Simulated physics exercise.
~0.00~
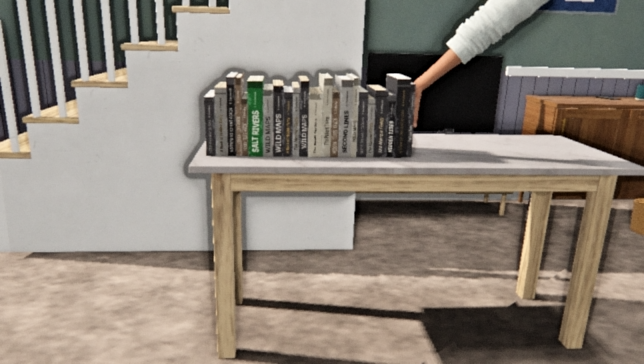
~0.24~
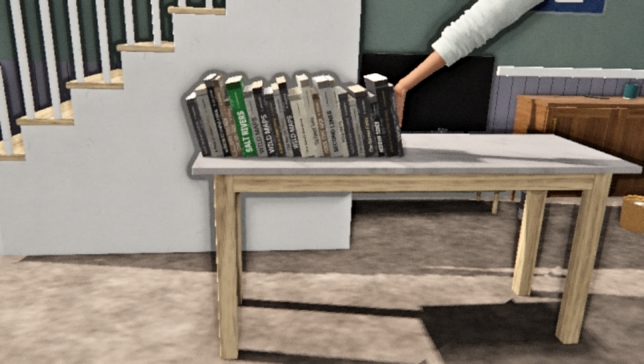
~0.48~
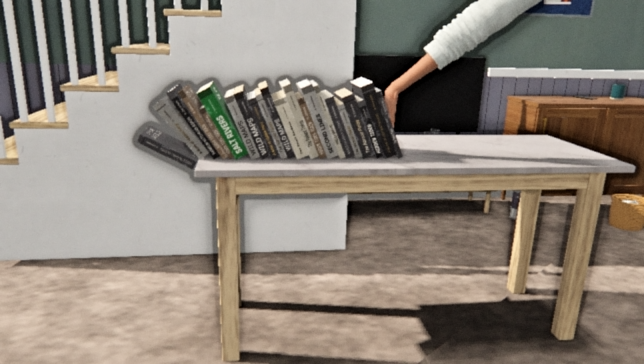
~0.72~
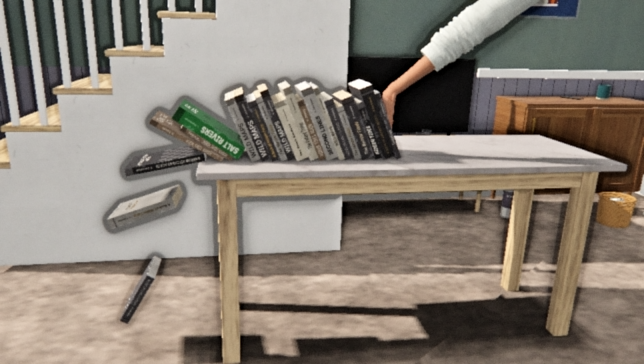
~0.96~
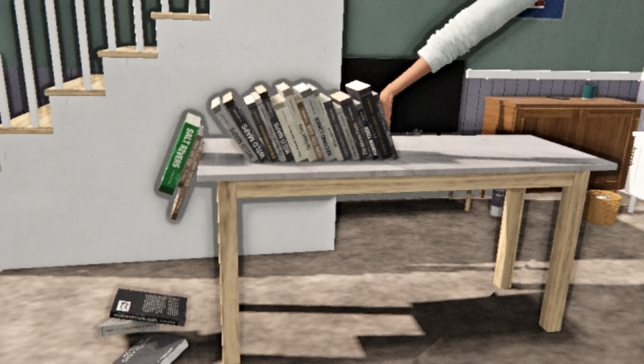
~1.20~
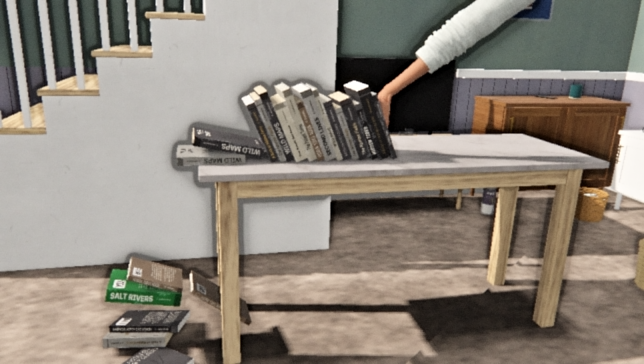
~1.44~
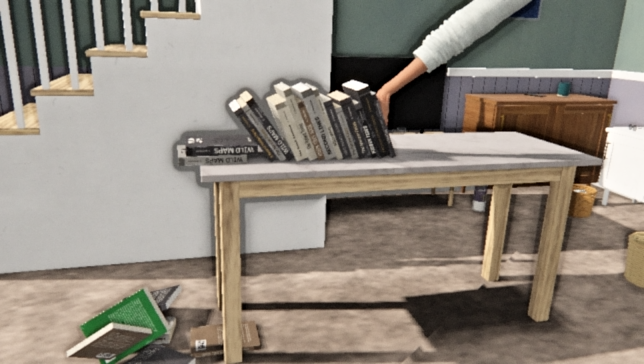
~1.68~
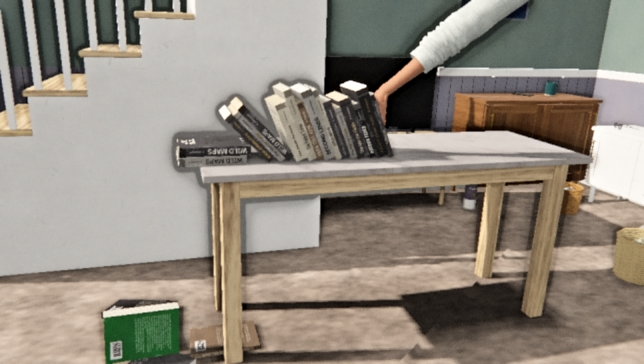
On a table beside a staircase, a hand pushes a row of upright books leftward, then holds still as they lean and several, including the green one, tumble off the left end onto the floor, leaving the rest leaning or lying on the tabletop.
